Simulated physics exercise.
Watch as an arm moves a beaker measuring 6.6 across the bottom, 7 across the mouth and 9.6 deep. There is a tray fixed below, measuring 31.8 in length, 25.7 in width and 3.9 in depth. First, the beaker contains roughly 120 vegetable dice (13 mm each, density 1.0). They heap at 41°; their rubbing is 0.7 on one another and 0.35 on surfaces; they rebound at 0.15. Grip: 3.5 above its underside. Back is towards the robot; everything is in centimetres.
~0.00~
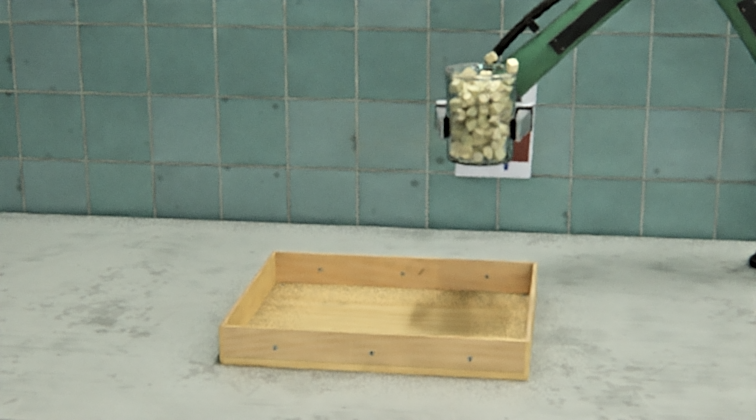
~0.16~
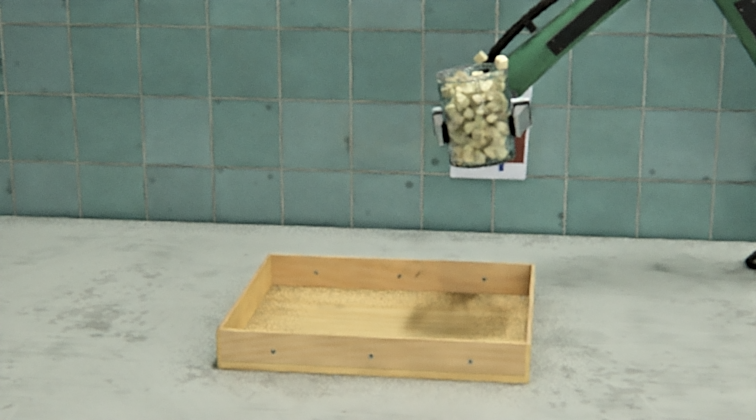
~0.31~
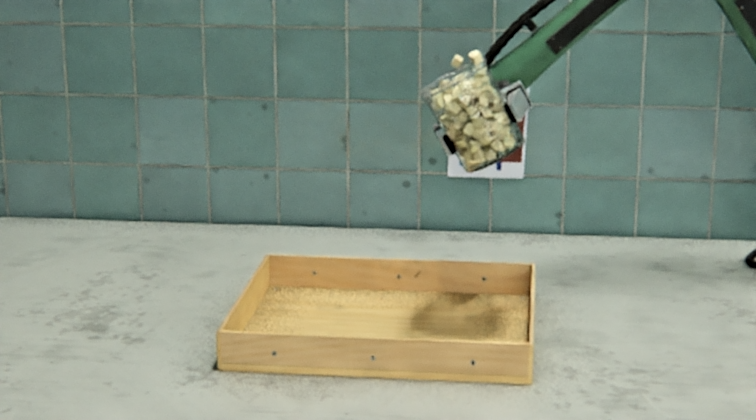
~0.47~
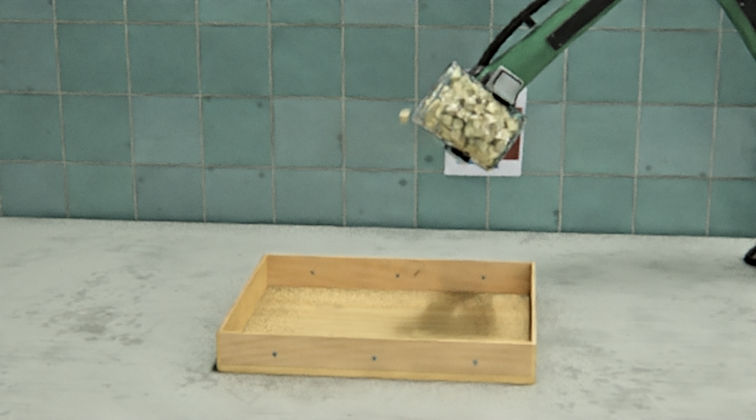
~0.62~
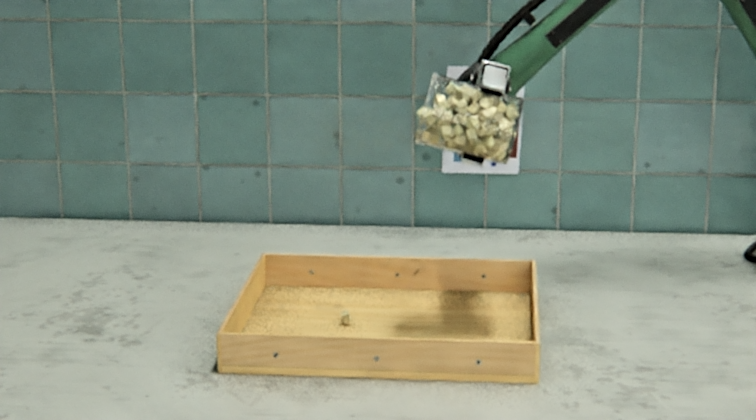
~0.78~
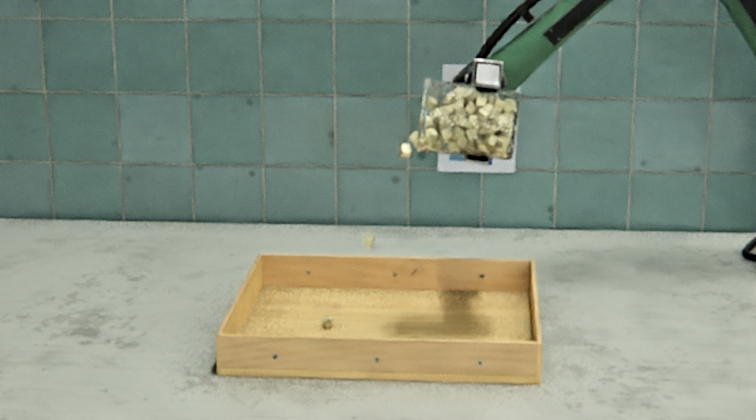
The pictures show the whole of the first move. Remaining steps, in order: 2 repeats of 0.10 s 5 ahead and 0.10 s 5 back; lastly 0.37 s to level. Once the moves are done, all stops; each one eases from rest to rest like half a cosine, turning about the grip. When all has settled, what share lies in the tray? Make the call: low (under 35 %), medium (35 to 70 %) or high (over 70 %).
My call: High.
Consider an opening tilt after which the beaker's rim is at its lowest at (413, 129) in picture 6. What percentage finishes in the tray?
About 50 %.
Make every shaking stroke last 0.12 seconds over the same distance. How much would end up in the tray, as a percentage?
Estimate: Close to 80 percent.
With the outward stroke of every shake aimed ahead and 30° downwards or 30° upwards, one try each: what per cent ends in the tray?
I'd say close to 50 percent for the first and close to 100 percent for the second.
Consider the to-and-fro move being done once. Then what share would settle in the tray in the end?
I'd expect close to 80 per cent then.
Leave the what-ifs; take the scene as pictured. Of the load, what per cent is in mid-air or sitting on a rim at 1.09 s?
Reading at that time: Some 36 per cent.
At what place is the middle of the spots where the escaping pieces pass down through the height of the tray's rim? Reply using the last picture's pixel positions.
Centre: Roughly (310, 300).
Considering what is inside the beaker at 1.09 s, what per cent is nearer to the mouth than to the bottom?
That share comes to roughly 60 percent.
By 1.09 s, tilted 84° forward, highest piece 23 above the table; 44 in the tray, 34 in the beaker, 2 on the table or floor, 45 in flight or on a rim.
By 1.40 s, tilted 31° forward, highest piece 28 above the table; 102 in the tray, 18 in the beaker, 5 on the table or floor.
By 1.75 s, level, highest piece 23 above the table; 102 in the tray, 18 in the beaker, 5 on the table or floor.
By 2.80 s, level, highest piece 23 above the table; 102 in the tray, 18 in the beaker, 5 on the table or floor.
Final count, 102 in the tray, 18 in the beaker, 5 on the table or floor. That is 82 % in the tray.
